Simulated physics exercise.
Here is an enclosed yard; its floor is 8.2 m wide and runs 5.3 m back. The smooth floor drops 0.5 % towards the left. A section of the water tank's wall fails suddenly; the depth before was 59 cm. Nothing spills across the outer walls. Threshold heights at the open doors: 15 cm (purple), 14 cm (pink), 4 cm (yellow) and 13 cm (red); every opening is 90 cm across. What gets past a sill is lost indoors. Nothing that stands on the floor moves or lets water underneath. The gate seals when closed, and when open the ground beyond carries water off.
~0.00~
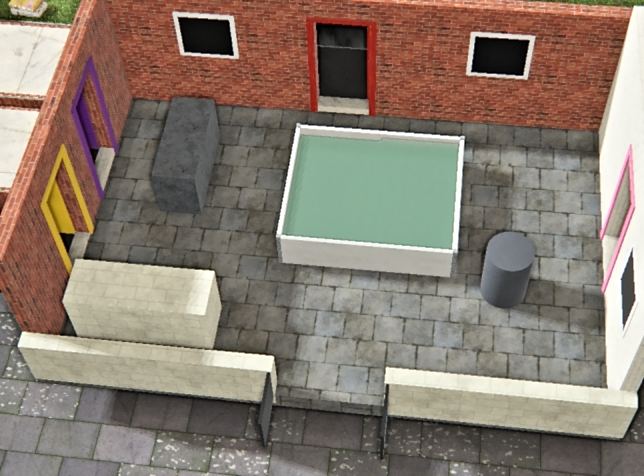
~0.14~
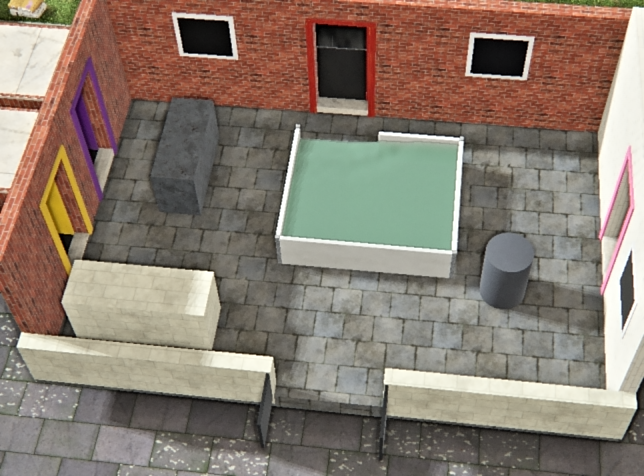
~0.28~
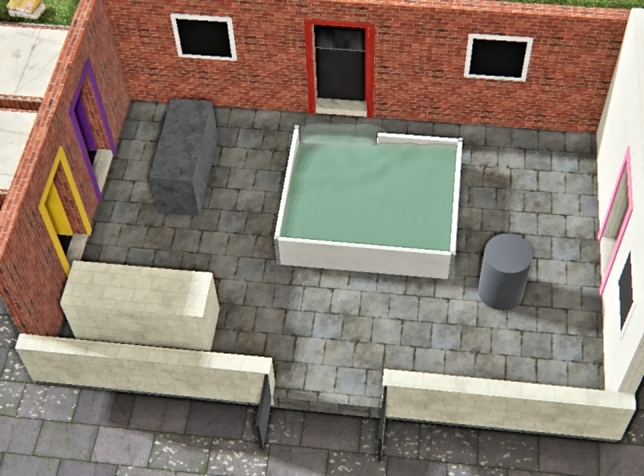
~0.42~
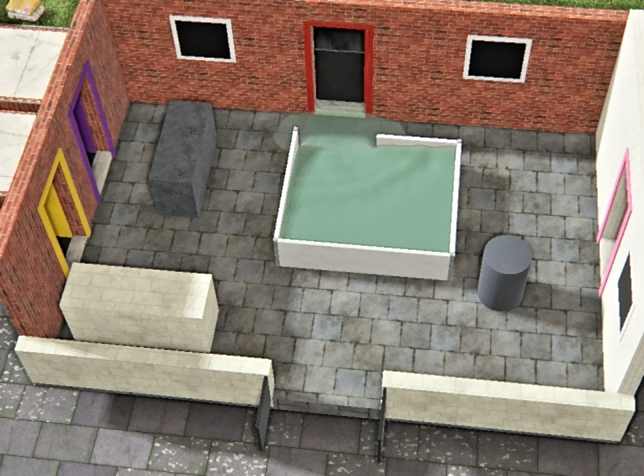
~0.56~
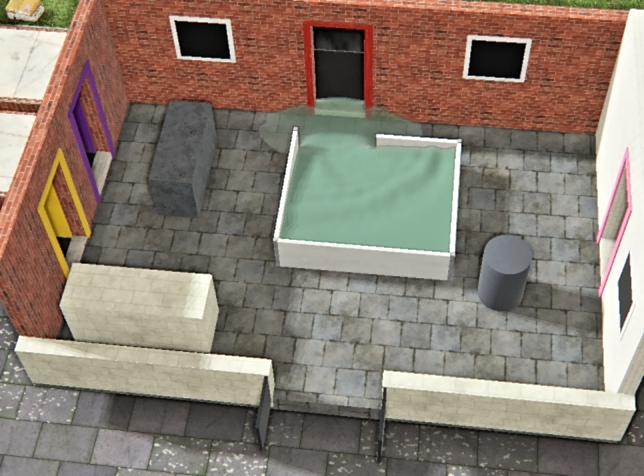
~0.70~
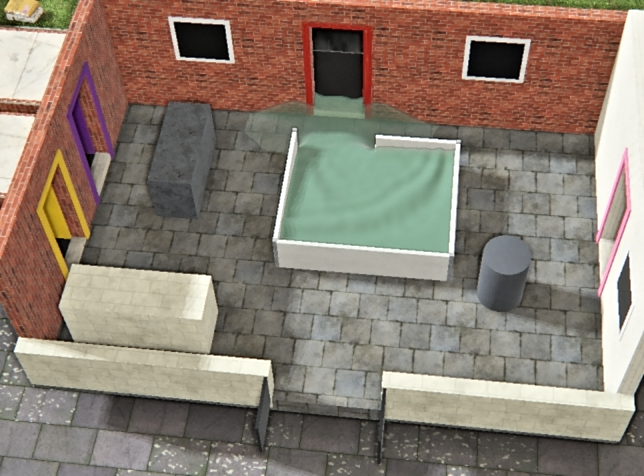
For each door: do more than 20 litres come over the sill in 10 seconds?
The water let in: At the purple door it stays under the limit; at the pink door it does not reach the limit; at the yellow door it exceeds the limit; at the red door it goes over the limit.
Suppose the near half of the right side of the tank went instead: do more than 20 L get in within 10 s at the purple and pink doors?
Then: Purple under, pink above.
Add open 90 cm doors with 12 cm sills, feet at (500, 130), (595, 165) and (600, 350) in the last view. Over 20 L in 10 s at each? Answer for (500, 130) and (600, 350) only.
In turn: Under, not over.
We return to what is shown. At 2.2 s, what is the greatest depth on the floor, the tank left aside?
About 41 cm.
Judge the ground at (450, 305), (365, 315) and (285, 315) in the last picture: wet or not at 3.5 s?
In turn: Not reached, not reached, not reached.
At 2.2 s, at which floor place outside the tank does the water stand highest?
Around (317, 120).
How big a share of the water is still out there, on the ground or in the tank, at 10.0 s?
About 74 per cent.
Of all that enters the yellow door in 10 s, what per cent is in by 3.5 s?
Some 0 per cent by then.
After 1.4 s water covers 15 % of the floor and is deepest (45 cm) near (317, 120); purple door not reached, pink door not reached, yellow door not reached, red door 45 cm at the sill, 201 L in.
After 2.2 s water covers 25 % of the floor and is deepest (41 cm) near (317, 120); purple door not reached, pink door not reached, yellow door not reached, red door 42 cm at the sill, 421 L in.
After 3.5 s water covers 40 % of the floor and is deepest (29 cm) near (317, 120); purple door 10 cm at the sill, 0 L in, pink door 2 cm at the sill, 0 L in, yellow door 3 cm at the sill, 0 L in, red door 30 cm at the sill, 640 L in.
After 6.0 s water covers 70 % of the floor and is deepest (20 cm) near (327, 121); purple door 10 cm at the sill, 0 L in, pink door 5 cm at the sill, 0 L in, yellow door 5 cm at the sill, 0 L in, red door 20 cm at the sill, 789 L in.
After 10.0 s water covers 100 % of the floor and is deepest (12 cm) near (115, 297); purple door 7 cm at the sill, 0 L in, pink door 4 cm at the sill, 0 L in, yellow door 9 cm at the sill, 45 L in, red door 11 cm at the sill, 822 L in.
